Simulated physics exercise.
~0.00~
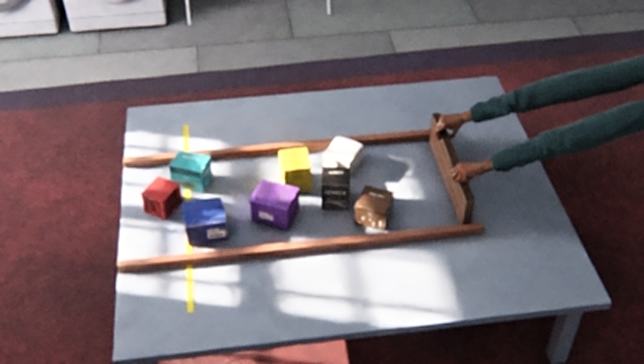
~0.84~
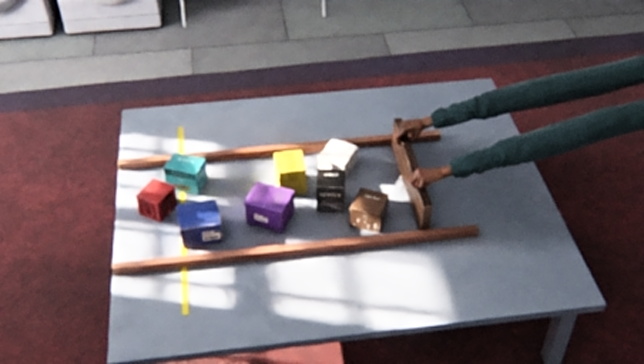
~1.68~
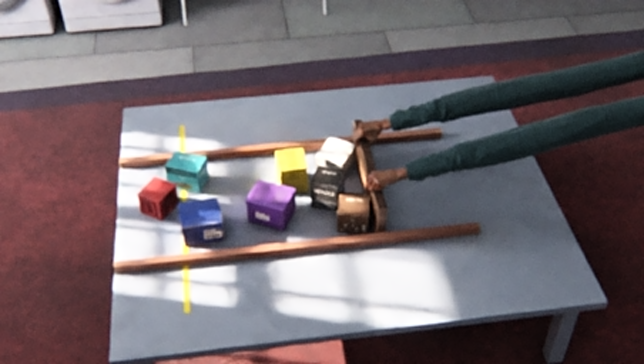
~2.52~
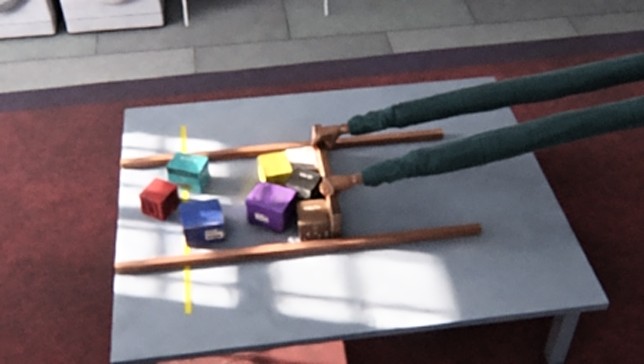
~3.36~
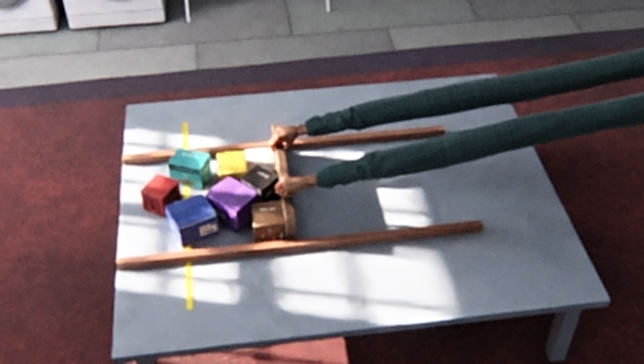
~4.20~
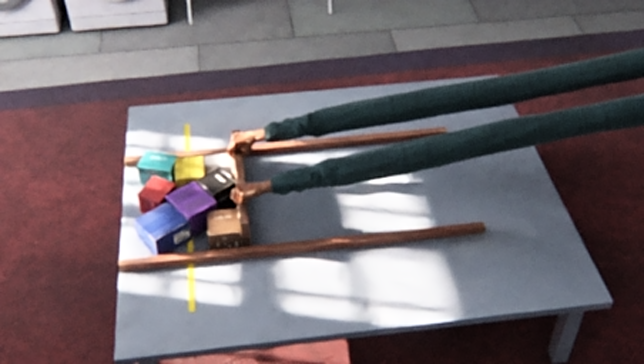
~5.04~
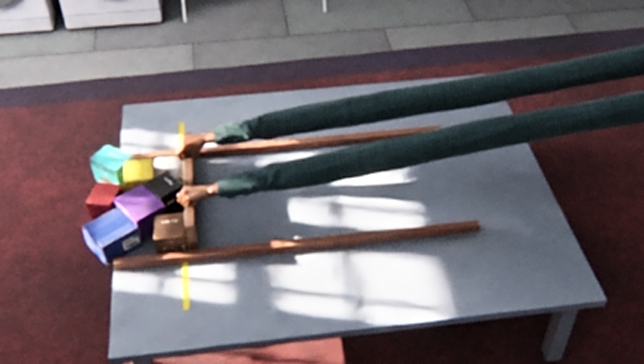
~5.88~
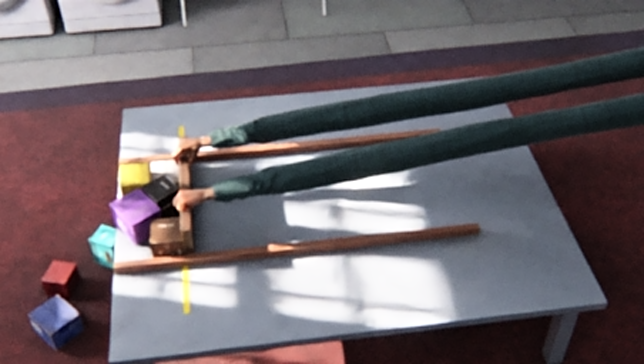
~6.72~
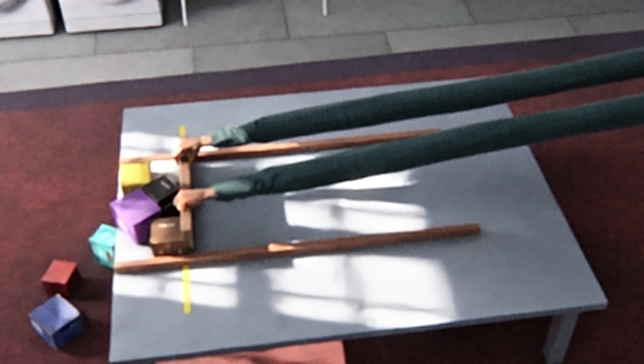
Two green-sleeved arms pushed a wooden plank left between two rails, sweeping a jumble of colored boxes toward the table's edge, and stopped at the yellow tape after the blue, red and turquoise ones went over, leaving the others bunched near the edge.
